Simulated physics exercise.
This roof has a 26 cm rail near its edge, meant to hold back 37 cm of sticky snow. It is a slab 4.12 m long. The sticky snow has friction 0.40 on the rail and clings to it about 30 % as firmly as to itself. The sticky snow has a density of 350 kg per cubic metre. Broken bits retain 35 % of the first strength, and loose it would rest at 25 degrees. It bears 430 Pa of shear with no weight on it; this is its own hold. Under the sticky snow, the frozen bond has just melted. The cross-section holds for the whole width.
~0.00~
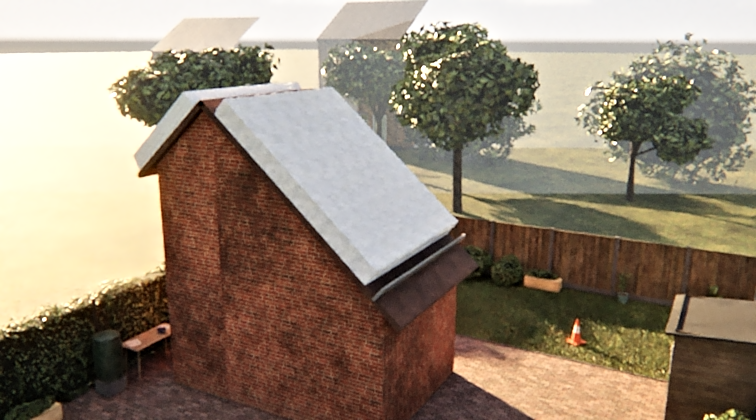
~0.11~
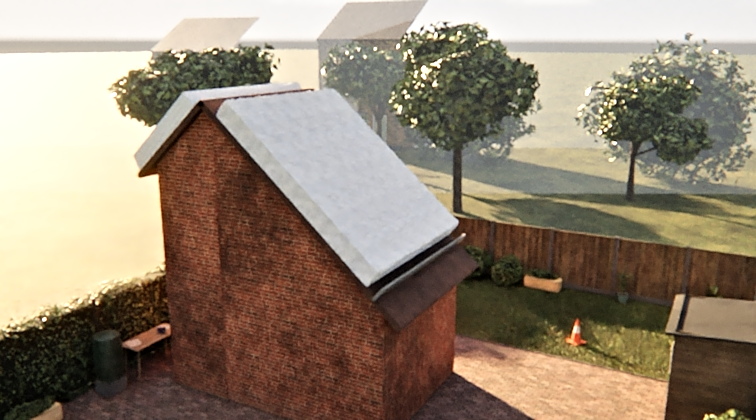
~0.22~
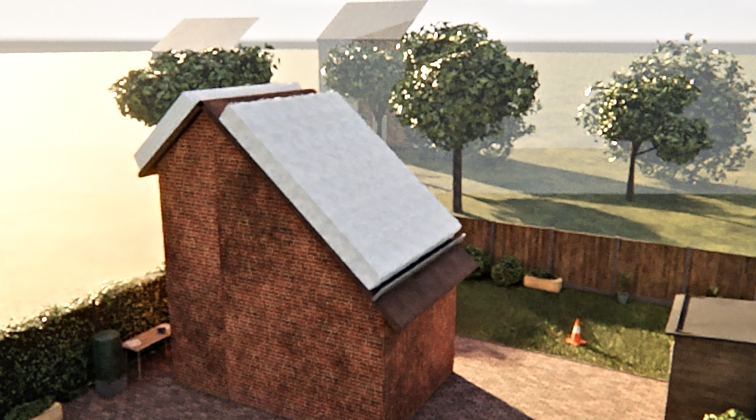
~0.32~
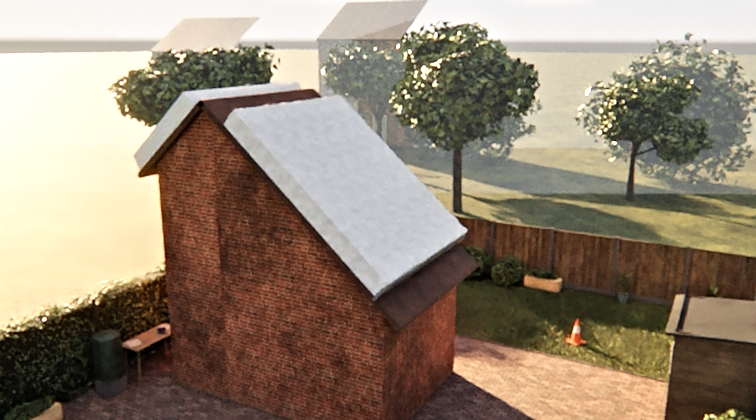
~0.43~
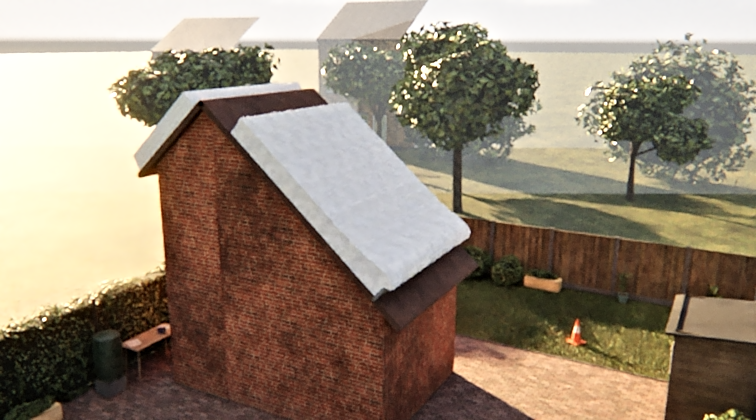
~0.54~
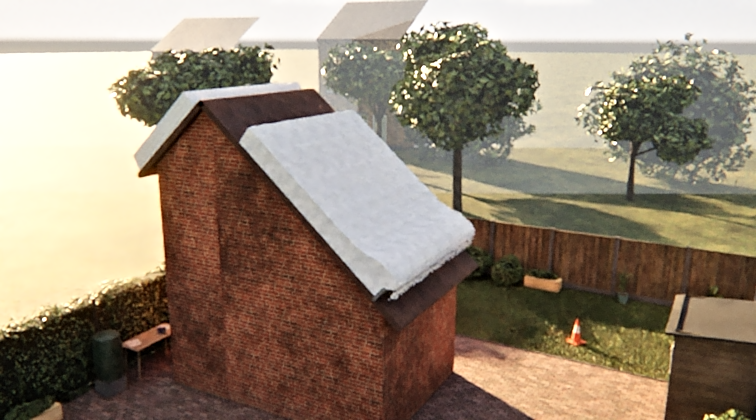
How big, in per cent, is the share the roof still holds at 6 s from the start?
About 20 %.
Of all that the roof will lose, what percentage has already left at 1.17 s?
40 %.
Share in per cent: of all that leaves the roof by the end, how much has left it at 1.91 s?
The figure is some 90 %.
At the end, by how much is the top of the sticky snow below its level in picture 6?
About 2.0 m.
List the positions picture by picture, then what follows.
In the first frame, foremost bit of the sticky snow at (375, 273).
In the second frame, foremost bit of the sticky snow at (377, 275), its middle shifted 3.6 cm.
In the third frame, foremost bit of the sticky snow at (380, 279), its middle shifted 13 cm, 1 % of it past the rail, in one piece.
In the fourth frame, foremost bit of the sticky snow at (386, 282), its middle shifted 27 cm, 4 % of it past the rail, in one piece.
In the fifth frame, foremost bit of the sticky snow at (391, 283), its middle shifted 45 cm, 6 % of it past the rail, in one piece.
In the sixth frame, foremost bit of the sticky snow at (398, 285), its middle shifted 65 cm, 10 % of it past the rail, cracking.
After 1.17 s, 65 % of the snow is on the roof.
After 1.91 s, 26 % of the snow is on the roof.
After 2.66 s, 20 % of the snow is on the roof.
After 3.40 s, 20 % of the snow is on the roof.
After 6.00 s, 20 % of the snow is on the roof.
